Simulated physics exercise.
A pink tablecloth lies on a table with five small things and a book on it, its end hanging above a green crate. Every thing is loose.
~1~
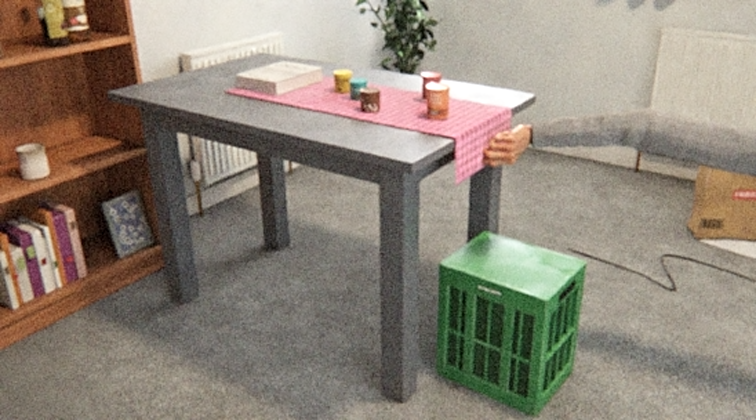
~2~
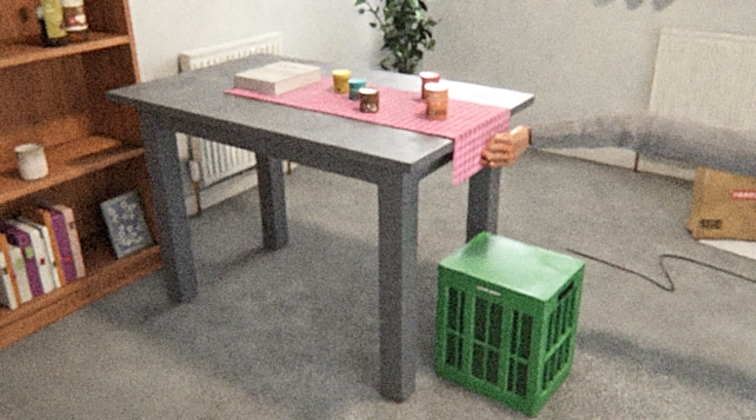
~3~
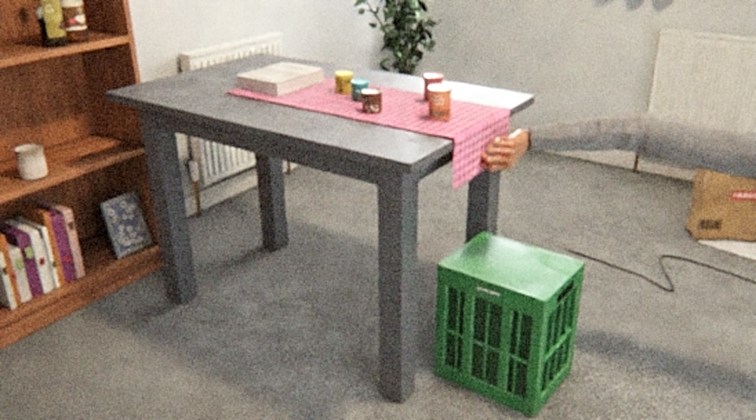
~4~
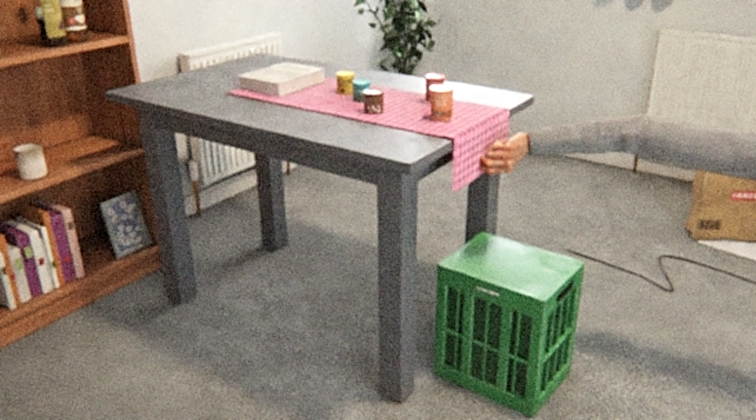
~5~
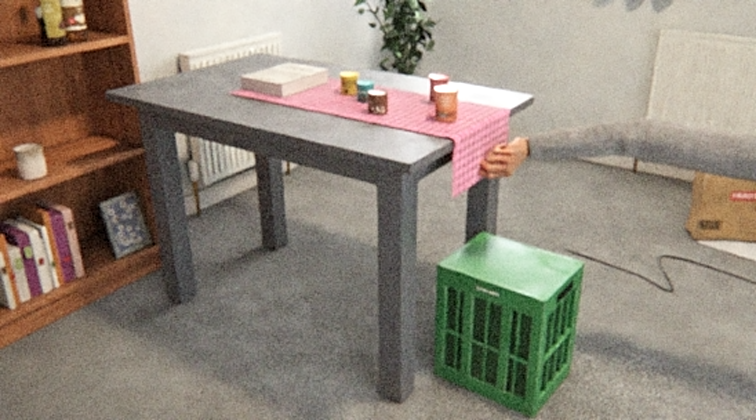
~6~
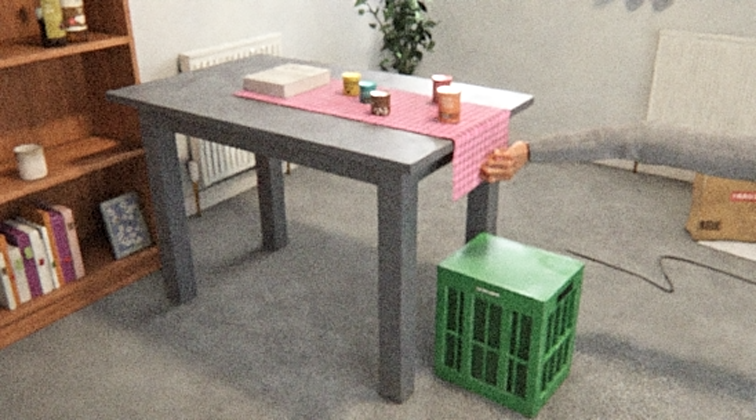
In the video, a hand at the right holds the hanging end of a pink cloth on a grey table above a green crate and slowly pulls it slightly downward, as the small pots and flat object on it shift slightly right.
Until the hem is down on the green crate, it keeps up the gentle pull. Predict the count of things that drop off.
Two objects go.
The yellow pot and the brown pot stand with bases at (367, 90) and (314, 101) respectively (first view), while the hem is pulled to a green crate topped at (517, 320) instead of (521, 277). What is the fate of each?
Outcome for the yellow pot: It stays. Outcome for the brown pot: It stays.
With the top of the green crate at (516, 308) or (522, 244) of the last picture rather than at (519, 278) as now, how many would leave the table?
3 and 1.
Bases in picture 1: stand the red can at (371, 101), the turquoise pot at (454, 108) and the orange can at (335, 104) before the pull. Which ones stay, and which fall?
Of these three, the red can rides it out, the turquoise pot takes a tumble, the orange can rides it out.
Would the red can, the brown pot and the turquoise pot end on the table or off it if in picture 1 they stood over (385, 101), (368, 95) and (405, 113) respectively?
The red can will stay where it is, the brown pot will stay where it is, and the turquoise pot will end up down.
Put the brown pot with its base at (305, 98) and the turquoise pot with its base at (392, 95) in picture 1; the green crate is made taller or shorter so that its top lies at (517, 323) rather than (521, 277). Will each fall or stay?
Brown pot: Safe; turquoise pot: Lost.
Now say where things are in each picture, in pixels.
Hem (455, 186); orange can (438, 86); red can (432, 74); brown pot (370, 90); turquoise pot (358, 80); yellow pot (343, 72); top of the crate (521, 277), in the first frame.
Hem (453, 187); orange can (437, 86), in the second frame.
Hem (453, 190); red can (433, 75), in the third frame.
Hem (452, 193); brown pot (374, 91); top of the crate (519, 278), in the fourth frame.
Hem (452, 198); turquoise pot (365, 82), in the fifth frame.
Hem (453, 202); orange can (450, 89); red can (442, 77); brown pot (381, 93); turquoise pot (368, 83); yellow pot (352, 75), in the sixth frame.
Soon after, hem near (480, 208); all still up.
Then, hem near (480, 230); orange can gone.
Further on, hem on the crate; orange can and red can gone.
At rest, hem on the crate; orange can and red can gone. It carries off two.
